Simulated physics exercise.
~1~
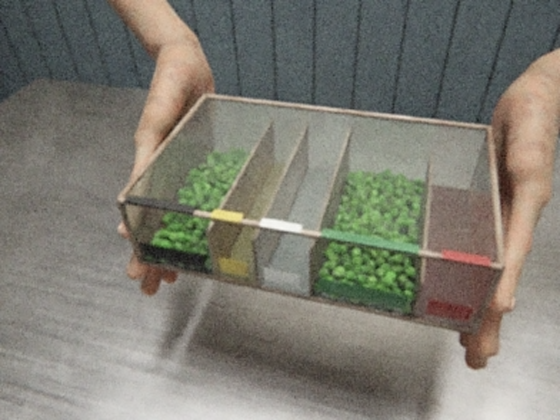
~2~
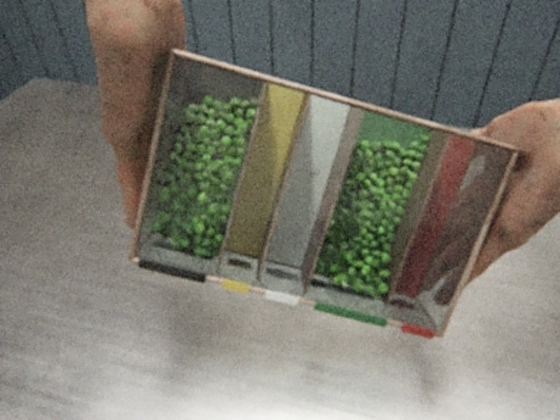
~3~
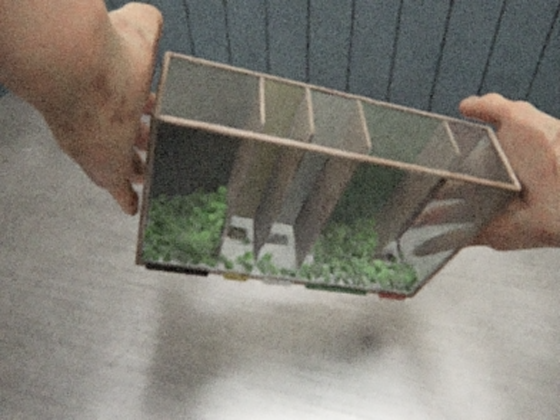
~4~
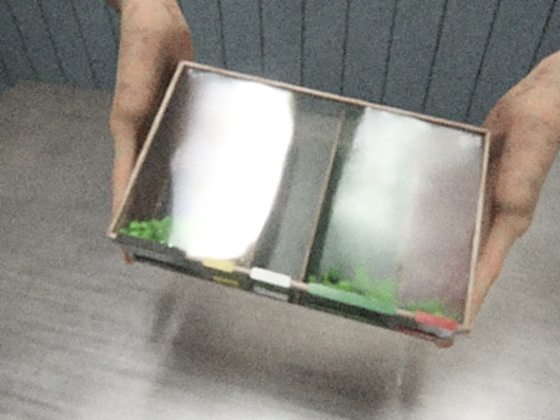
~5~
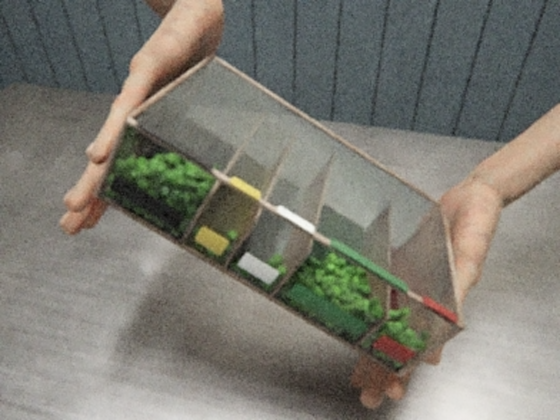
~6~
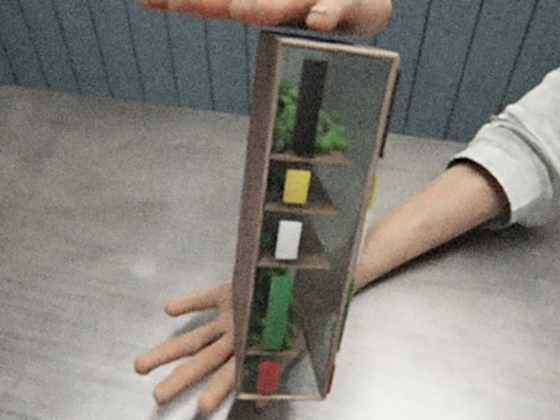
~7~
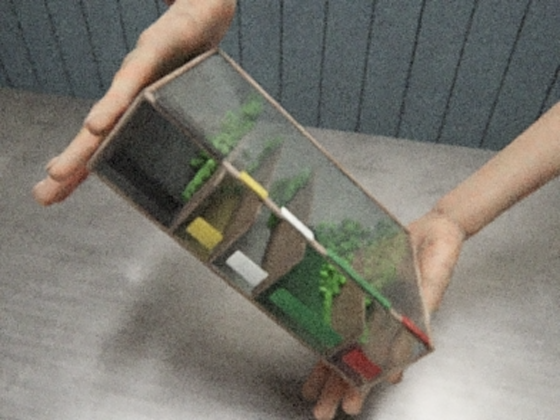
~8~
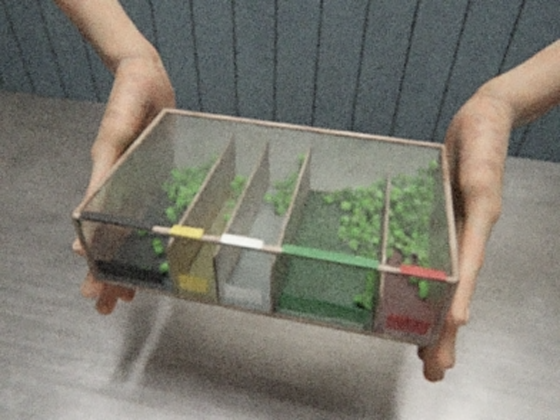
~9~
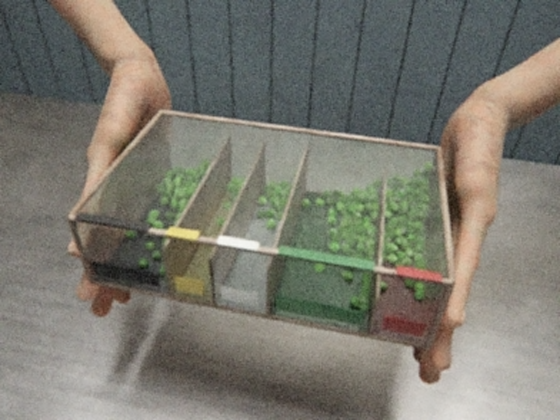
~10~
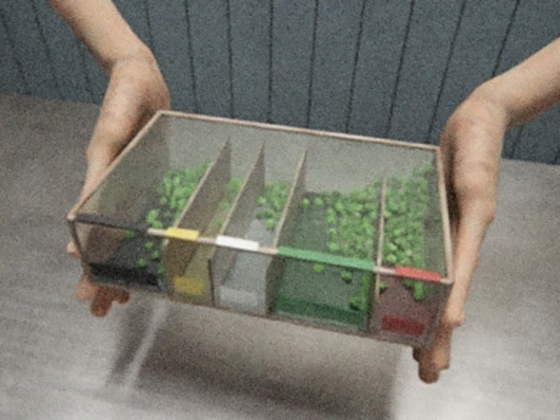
Above a grey tabletop, two hands tipped a clear-lidded, divided box of green peas steeply forward, levelled it, then tilted it sideways until it stood nearly upright, and finally held it level and still with peas scattered across all five compartments.
